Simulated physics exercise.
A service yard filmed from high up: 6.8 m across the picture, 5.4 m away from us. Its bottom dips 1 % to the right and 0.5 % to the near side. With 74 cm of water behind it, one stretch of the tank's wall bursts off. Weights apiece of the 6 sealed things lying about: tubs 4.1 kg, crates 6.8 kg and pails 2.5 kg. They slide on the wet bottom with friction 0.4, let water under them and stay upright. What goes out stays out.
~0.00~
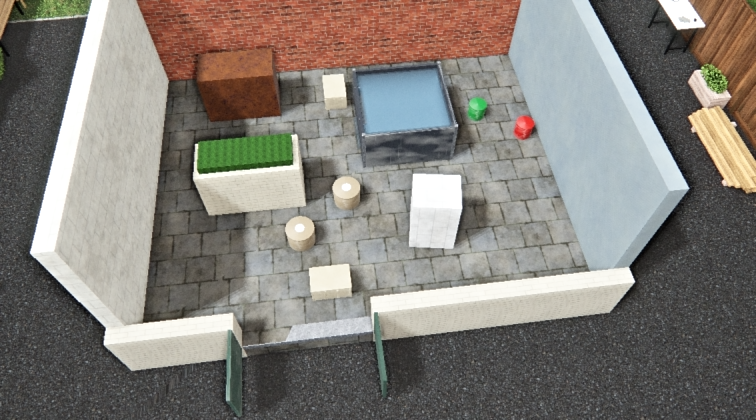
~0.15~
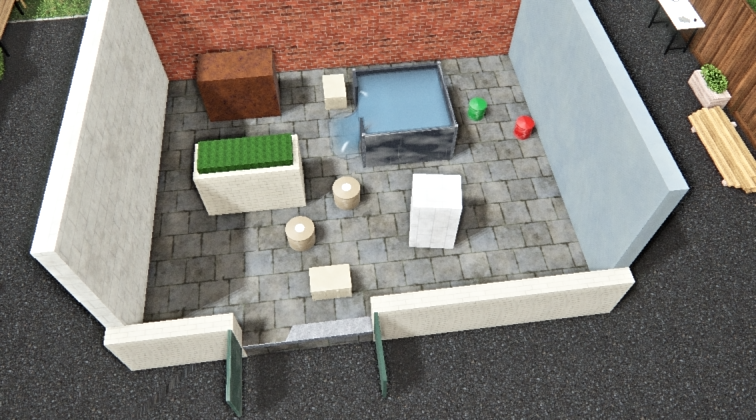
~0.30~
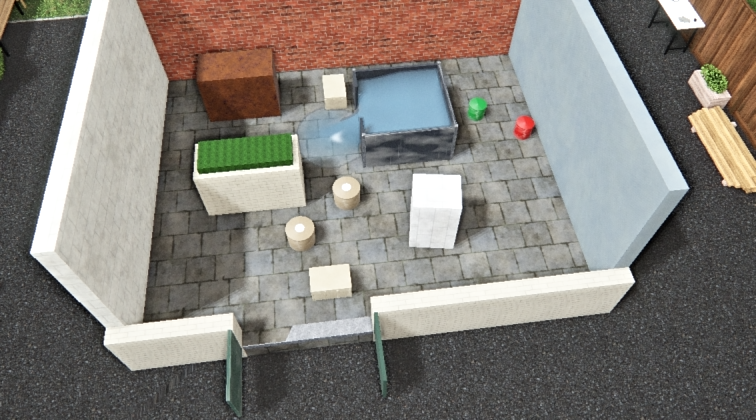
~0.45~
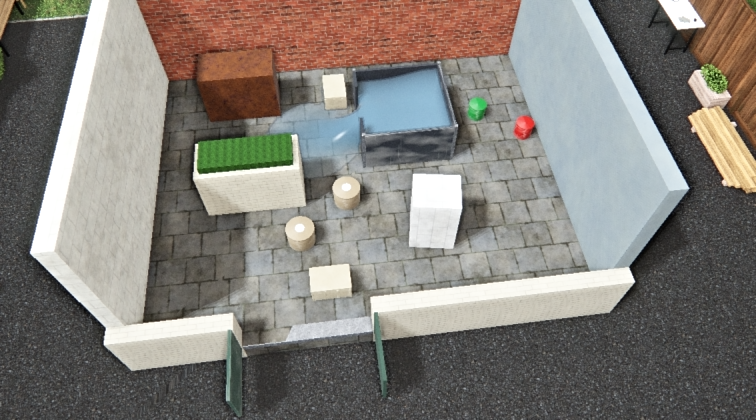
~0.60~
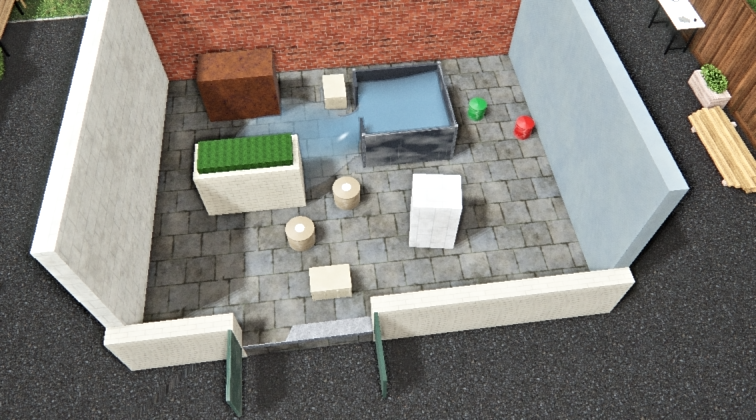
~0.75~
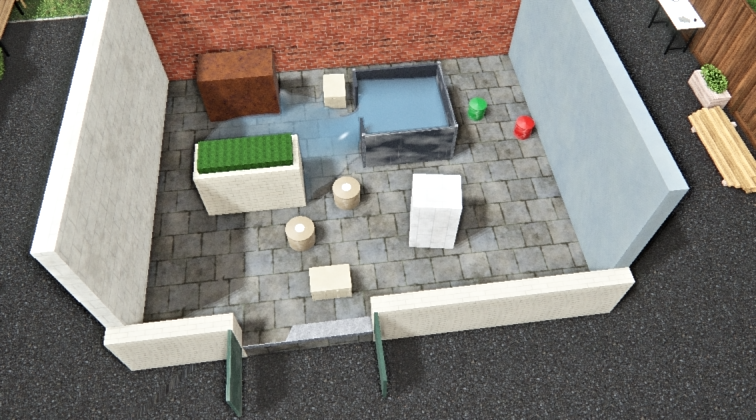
In the video, seen from above, water pours from the left side of a tank in a walled, paved yard and spreads leftward between a brown block and a grass-topped planter, while the red and green pails stay still.
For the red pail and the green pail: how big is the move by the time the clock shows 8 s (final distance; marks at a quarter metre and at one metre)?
The red pail slides a little; the green pail barely shifts.
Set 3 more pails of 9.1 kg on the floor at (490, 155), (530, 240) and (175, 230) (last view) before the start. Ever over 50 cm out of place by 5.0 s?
In that order: Less, under, over.
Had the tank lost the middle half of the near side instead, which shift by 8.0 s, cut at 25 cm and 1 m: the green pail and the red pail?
Then the green pail is nudged along, the red pail travels far.
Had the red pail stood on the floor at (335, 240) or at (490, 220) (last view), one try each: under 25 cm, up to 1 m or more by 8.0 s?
In that order: It gets carried off; it stays put.
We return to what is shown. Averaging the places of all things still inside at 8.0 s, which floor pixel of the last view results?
Around (468, 160).
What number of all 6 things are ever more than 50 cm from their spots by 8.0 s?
4 of them.
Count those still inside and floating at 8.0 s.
At that moment 2.
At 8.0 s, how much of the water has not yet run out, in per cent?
Some 92 per cent remains.
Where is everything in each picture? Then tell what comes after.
In the first picture, the red pail at (525, 122), on the bottom; the green pail at (478, 104), on the bottom; 2.2 m2 under water; 0 of 6 have shifted.
In the second picture, the red pail at (525, 122) rests on the ground; the green pail at (478, 104), on the bottom; 2.7 m2 under water; 0 of 6 have shifted.
In the third picture, the red pail at (525, 122), on the bottom; the green pail at (478, 104) rests on the ground; water covers 3.5 m2; 0 of 6 have shifted.
In the fourth picture, the red pail at (525, 122) rests on the ground; the green pail at (478, 104) rests on the ground; 4.5 m2 under water; 0 of 6 have shifted.
In the fifth picture, the red pail at (525, 122) rests on the ground; the green pail at (478, 104) rests on the ground; water covers 5.4 m2; 0 of 6 have shifted.
In the sixth picture, the red pail at (525, 122), on the bottom; the green pail at (478, 104), on the bottom; 6.4 m2 under water; 0 of 6 have shifted.
After 1.6 s the red pail is near (525, 122), 0.0 m from its start, aground; the green pail is near (478, 104), 0.0 m from its start, aground; 0 of 6 are out; 0 afloat.
After 3.6 s the red pail is near (525, 122), 0.0 m from its start, aground; the green pail is near (478, 104), 0.0 m from its start, aground; 0 of 6 are out; 0 afloat.
After 5.6 s the red pail is near (525, 122), 0.0 m from its start, aground; the green pail is near (478, 104), 0.0 m from its start, aground; 1 of 6 are out; 2 afloat.
After 8.0 s the red pail is near (516, 153), 0.8 m from its start, aground; the green pail is near (478, 104), 0.0 m from its start, aground; 1 of 6 are out; 2 afloat.
